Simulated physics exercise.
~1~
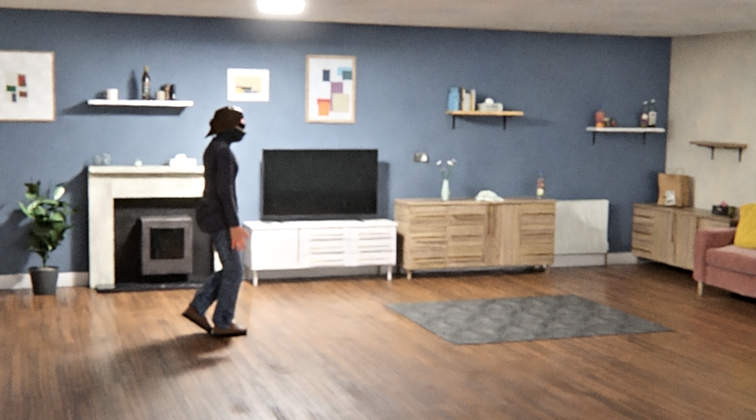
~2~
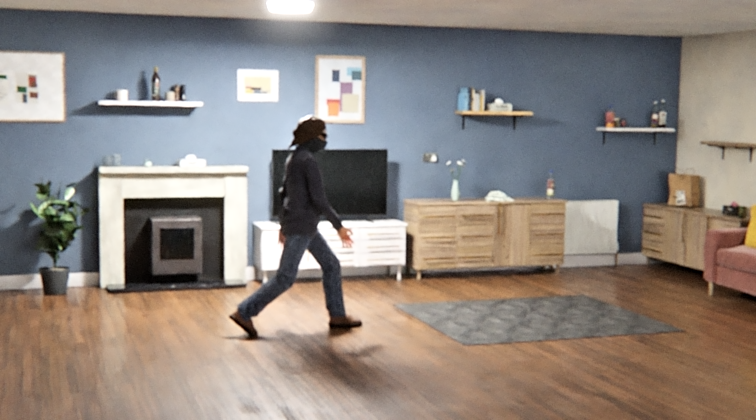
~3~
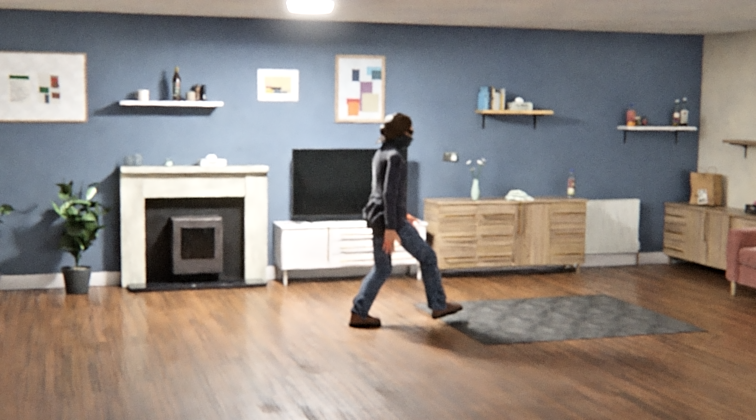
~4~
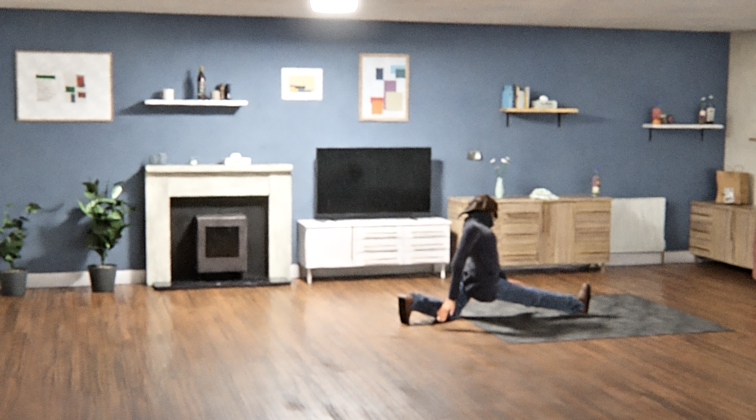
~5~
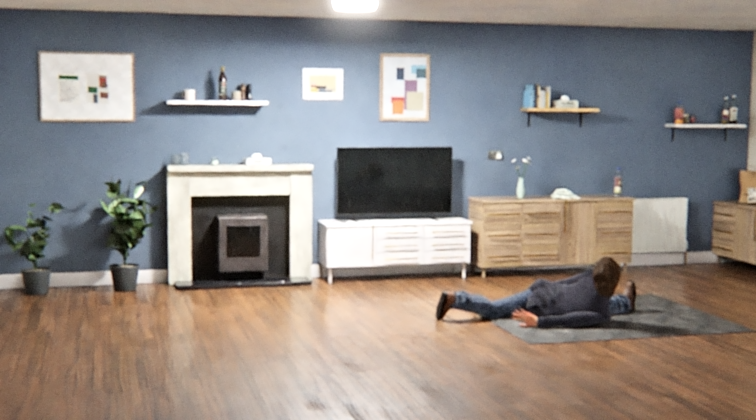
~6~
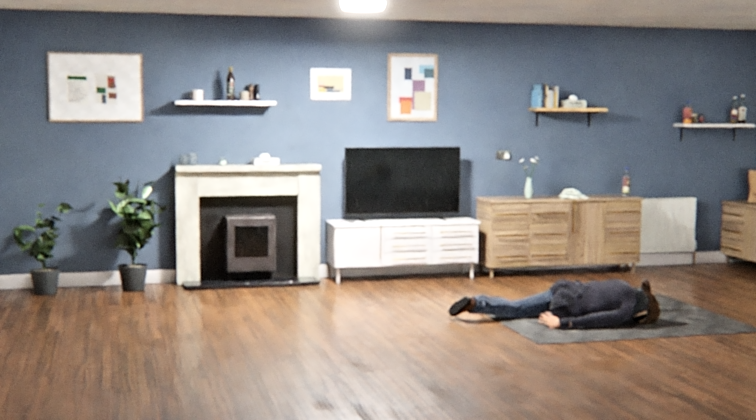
A person walks right, drops into a split, and collapses face down across the dark mat.
